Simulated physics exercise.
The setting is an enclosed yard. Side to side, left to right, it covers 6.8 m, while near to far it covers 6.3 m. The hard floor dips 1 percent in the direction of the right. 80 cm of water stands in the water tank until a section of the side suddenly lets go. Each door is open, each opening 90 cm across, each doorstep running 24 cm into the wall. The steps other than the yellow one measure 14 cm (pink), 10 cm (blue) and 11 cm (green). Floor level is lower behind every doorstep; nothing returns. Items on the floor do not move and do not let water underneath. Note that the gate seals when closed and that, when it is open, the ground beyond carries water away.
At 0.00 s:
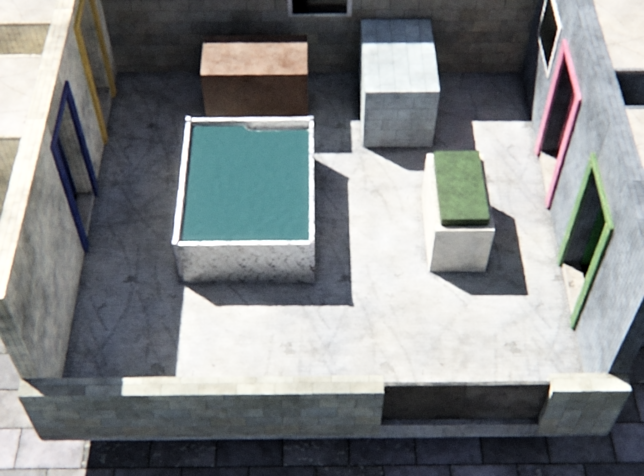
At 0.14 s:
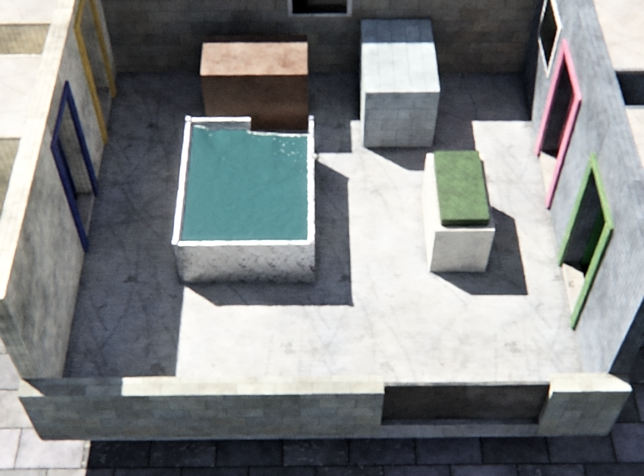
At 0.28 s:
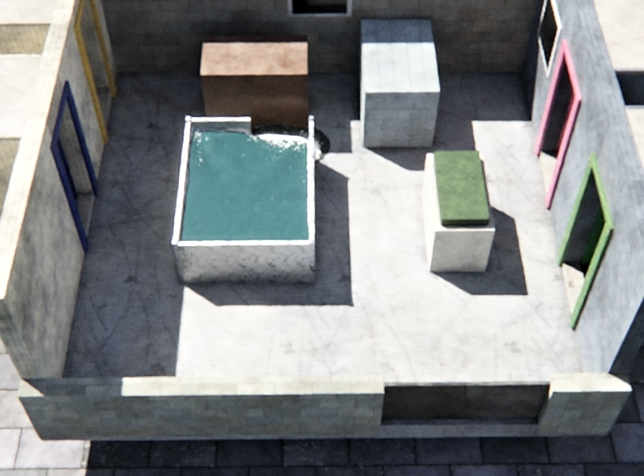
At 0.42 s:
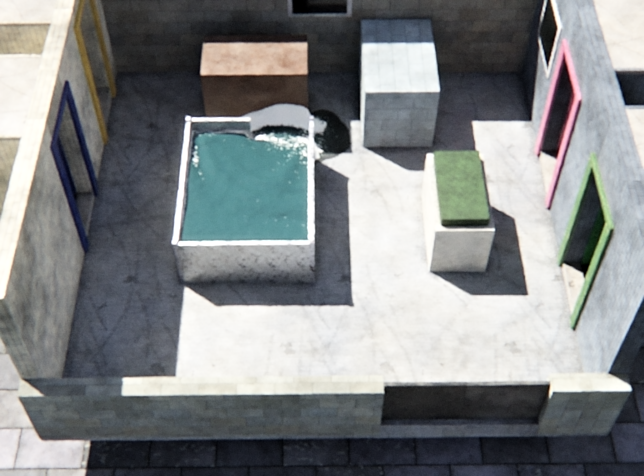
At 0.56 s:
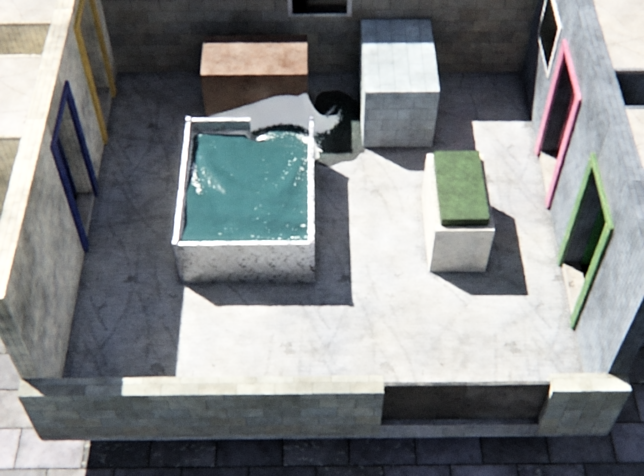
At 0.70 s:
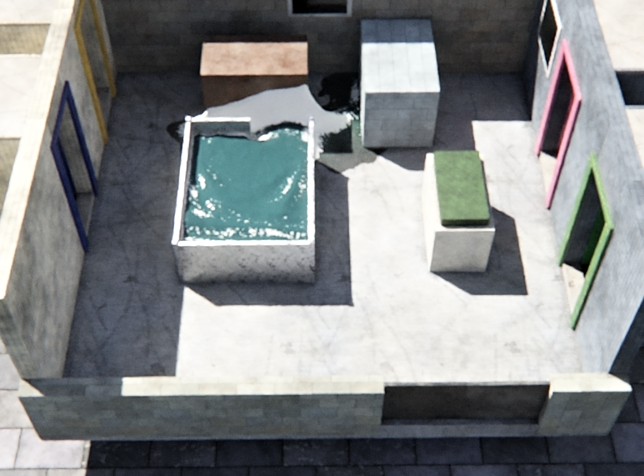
The clip opens on an enclosed yard where a pale tank of still, blue-green water stands among several blocks. A gap appears in the tank's far side, and water pours out there, spreading over the floor between the brown and pale grey blocks while the surface inside ripples and sinks slightly.
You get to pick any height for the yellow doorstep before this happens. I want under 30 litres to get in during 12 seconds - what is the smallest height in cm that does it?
You would need about 20 cm.
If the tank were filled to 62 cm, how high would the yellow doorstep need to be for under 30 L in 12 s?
In that case, roughly 14.0 cm.
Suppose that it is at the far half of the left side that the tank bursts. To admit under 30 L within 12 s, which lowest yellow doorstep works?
In that case about 19 cm.
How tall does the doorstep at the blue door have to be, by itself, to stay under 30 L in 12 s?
At blue, roughly 7.0 cm.
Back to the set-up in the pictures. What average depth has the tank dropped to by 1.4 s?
The mean depth is about 55 cm.
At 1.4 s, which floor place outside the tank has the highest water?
Check close to (278, 133).
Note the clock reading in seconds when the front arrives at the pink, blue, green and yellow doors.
Pink 2.6 s, blue 1.6 s, green 4.5 s, yellow 1.1 s.
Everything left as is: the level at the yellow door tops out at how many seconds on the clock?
At roughly 3.0 s.
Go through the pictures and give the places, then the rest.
In the first frame, still water, 80 cm deep, in the water tank at (247, 181); the yellow door at (97, 70) is dry.
In the second frame, the gap is on the far side, the front 0.3 m out at a hidden place; the back of the water tank holds 80 cm.
In the third frame, water pours out on the far side and has run 0.7 m, to a hidden place; about 13 cm deep outside, 80 cm at the back.
In the fourth frame, the front is at (326, 114), 1.1 m from the gap on the far side; 1.2 m2 of floor is wet, 80 cm left at the back.
In the fifth frame, the gap is on the far side, the front 1.5 m out at (341, 96); the back of the water tank holds 77 cm.
In the sixth frame, water pours out on the far side and has run 2.1 m, to (358, 76); about 10 cm deep outside, 68 cm at the back; 1.1 m in a straight line remain to the yellow door at (97, 70).
After 1.4 s water covers 20 % of the floor, deepest (64 cm) near (278, 133); 13 cm at the yellow door, 0 litres in over its 23 cm doorstep.
After 3.0 s water covers 55 % of the floor, deepest (44 cm) near (113, 101); 27 cm at the yellow door, 6 litres in over its 23 cm doorstep.
After 12.0 s water covers 100 % of the floor, deepest (14 cm) near (581, 407); 7 cm at the yellow door, 17 litres in over its 23 cm doorstep.
At the yellow door as built, the water arrived by 1.2 s and peaked near 27 cm at 3.0 s.
Run again over the same 12 s with other heights there, 45 litres in over 18 cm, 14 litres over 24 cm. The limit of 30 litres is kept from about 20 cm up.
